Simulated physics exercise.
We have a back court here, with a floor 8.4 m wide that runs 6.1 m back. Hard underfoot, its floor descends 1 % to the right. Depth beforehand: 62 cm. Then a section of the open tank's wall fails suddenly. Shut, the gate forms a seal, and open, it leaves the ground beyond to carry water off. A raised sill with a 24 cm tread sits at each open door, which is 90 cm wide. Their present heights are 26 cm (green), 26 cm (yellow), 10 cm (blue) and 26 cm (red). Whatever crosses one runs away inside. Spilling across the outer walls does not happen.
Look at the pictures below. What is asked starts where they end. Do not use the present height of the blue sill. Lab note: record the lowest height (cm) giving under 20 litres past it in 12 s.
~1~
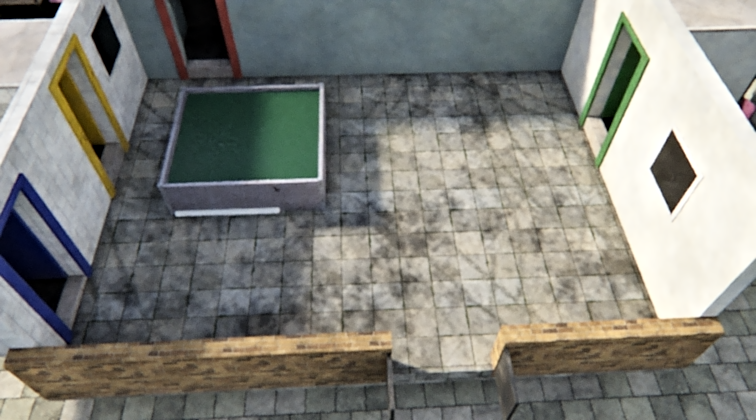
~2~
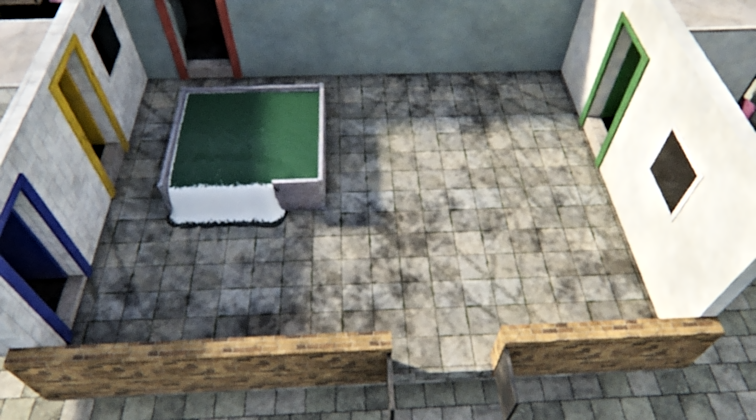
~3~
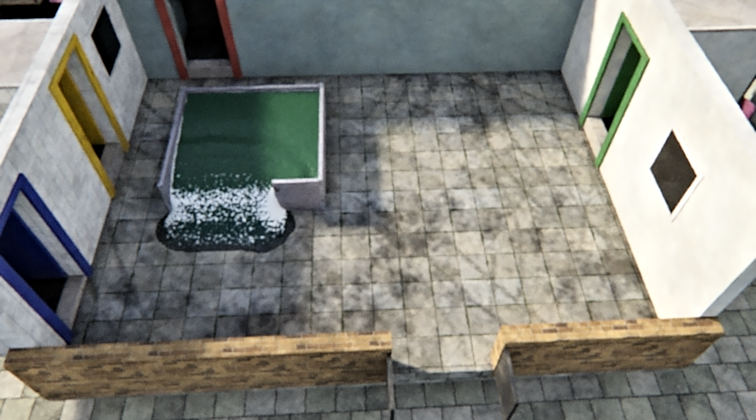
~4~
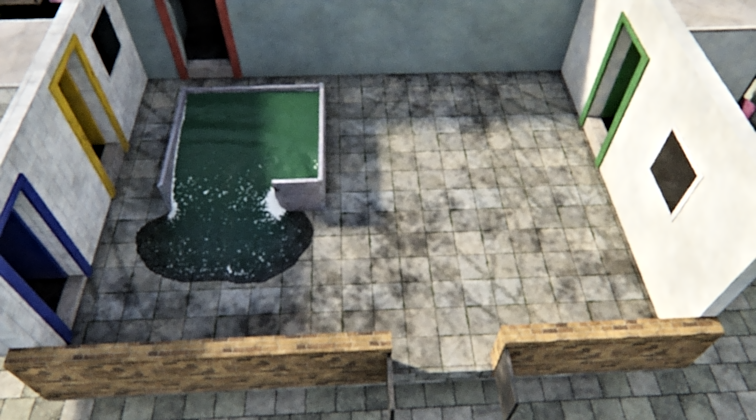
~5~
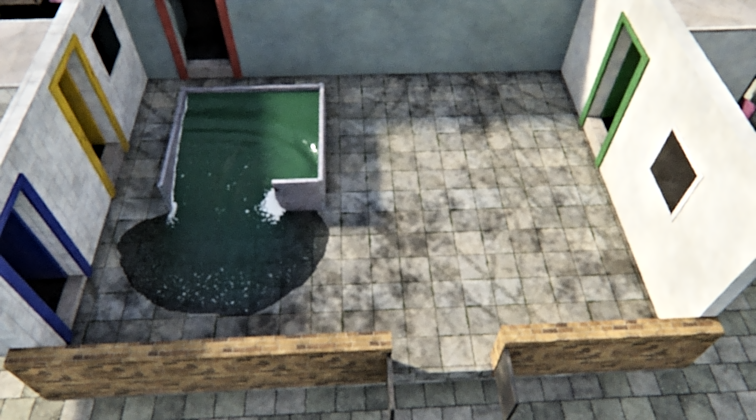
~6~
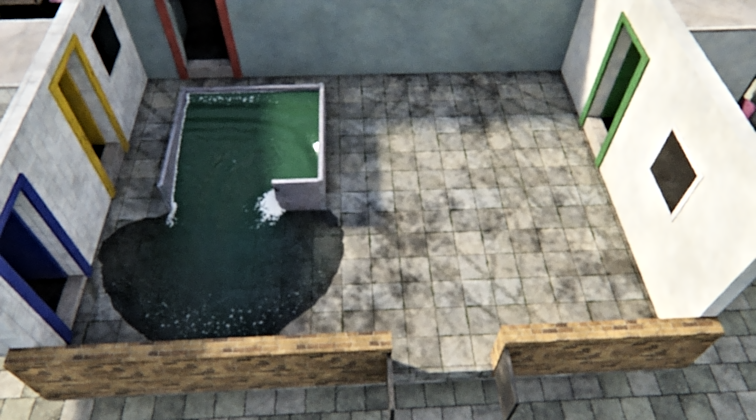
Lowest height: 26 cm.
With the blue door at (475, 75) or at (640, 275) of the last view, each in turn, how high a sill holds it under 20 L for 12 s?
You'd want roughly 6.5 cm there first, then roughly 12.5 cm.
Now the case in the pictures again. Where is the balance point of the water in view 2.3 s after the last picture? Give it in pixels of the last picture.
Centre of mass: About (239, 239) px.
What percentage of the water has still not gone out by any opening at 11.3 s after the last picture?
Close to 88 in a hundred.
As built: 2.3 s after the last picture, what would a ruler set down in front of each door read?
Centimetres: Green = 0, yellow = 0, blue = 26, red = 0.
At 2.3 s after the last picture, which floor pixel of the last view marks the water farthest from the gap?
Roughly at (587, 349) in the last view.
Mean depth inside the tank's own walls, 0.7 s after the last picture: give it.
On average, around 41 cm.
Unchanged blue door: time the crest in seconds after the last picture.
Around 1.8 s, give or take.
Then, 0.7 s after the last picture water covers 20 % of the floor, deepest (38 cm) near (182, 366); 9 cm at the blue door, 0 litres in over its 10 cm sill.
Then, 2.3 s after the last picture water covers 35 % of the floor, deepest (34 cm) near (223, 365); 26 cm at the blue door, 91 litres in over its 10 cm sill.
Then, 11.3 s after the last picture water covers 90 % of the floor, deepest (13 cm) near (567, 124); 4 cm at the blue door, 211 litres in over its 10 cm sill.
At the blue door as built, the water peaked near 30 cm, 1.9 s after the last picture.
With a sill of 20.5 cm, 48 litres would have come in within the 12 s; with 28 cm, 12 litres. So under 20 litres takes about 26 cm.
